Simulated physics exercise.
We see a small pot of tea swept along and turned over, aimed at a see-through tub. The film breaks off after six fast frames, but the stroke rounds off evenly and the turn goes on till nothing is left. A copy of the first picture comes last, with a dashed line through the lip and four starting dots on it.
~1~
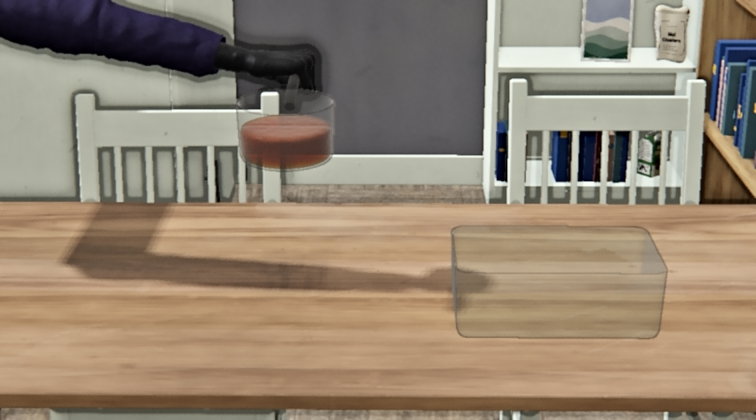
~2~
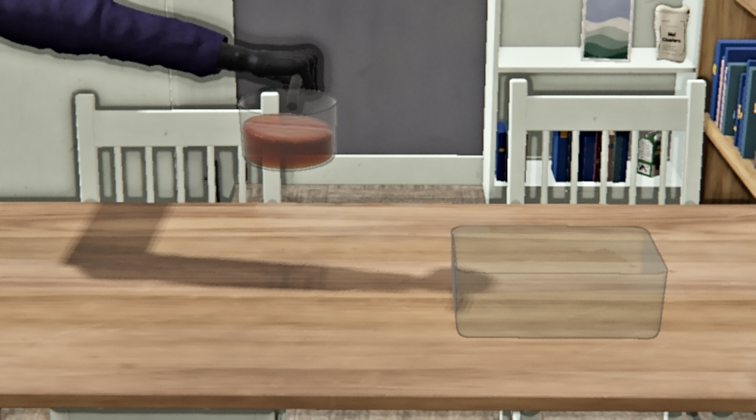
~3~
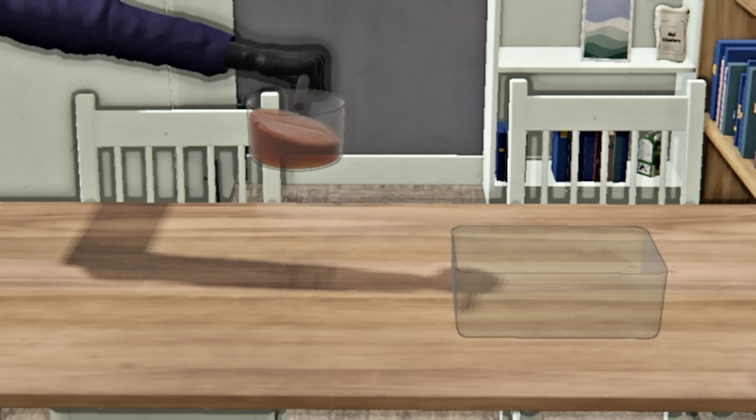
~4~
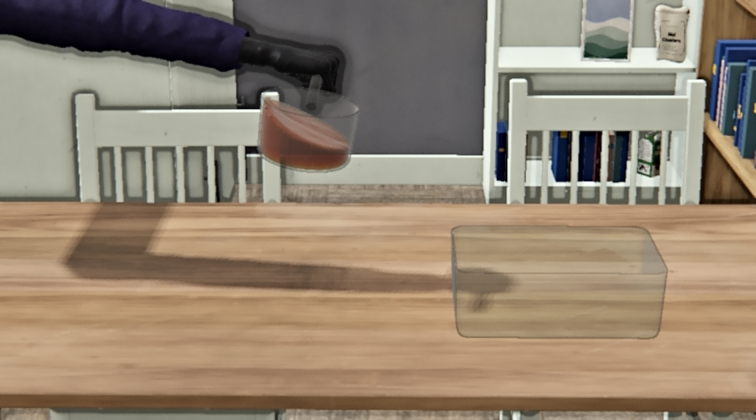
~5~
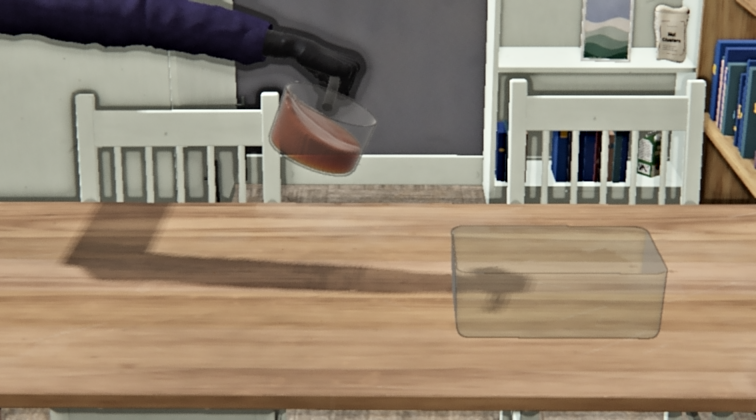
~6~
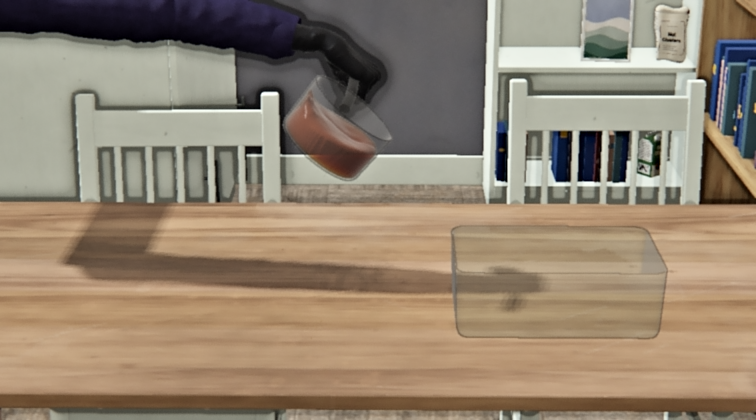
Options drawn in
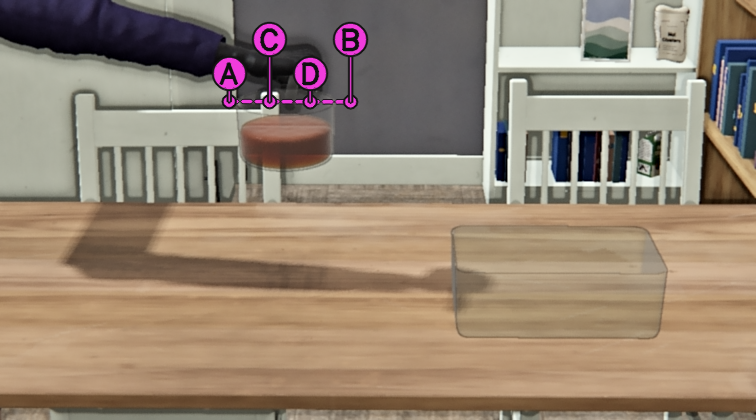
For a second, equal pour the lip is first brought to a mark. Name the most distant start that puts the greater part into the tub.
Use dot D.
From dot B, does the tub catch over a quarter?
Yes, it does.
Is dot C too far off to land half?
Yes.
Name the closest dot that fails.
That would be C.
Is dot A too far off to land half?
Yes.
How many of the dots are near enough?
Two of them.
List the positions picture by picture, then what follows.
Upright, lip at (332, 101); tub from (456, 335) to (659, 336); nothing has left yet.
Upright, lip at (335, 101); nothing has left yet.
Upright, lip at (343, 102); nothing has left yet.
Tipped about 8°, lip at (357, 108); nothing has left yet.
Tipped about 22°, lip at (376, 120); nothing has left yet.
Tipped about 39°, lip at (391, 136); nothing has left yet.
On the marked copy, A at (229, 101); B at (350, 101); C at (269, 101); D at (310, 101).
For dot A, about 0 % lands in the tub, 99 % falls short.
For dot B, about 81 % lands in the tub, 6 % falls short and 13 % goes beside or beyond.
For dot C, about 18 % lands in the tub, 78 % falls short and 4 % goes beside or beyond.
For dot D, about 69 % lands in the tub, 20 % falls short and 11 % goes beside or beyond.
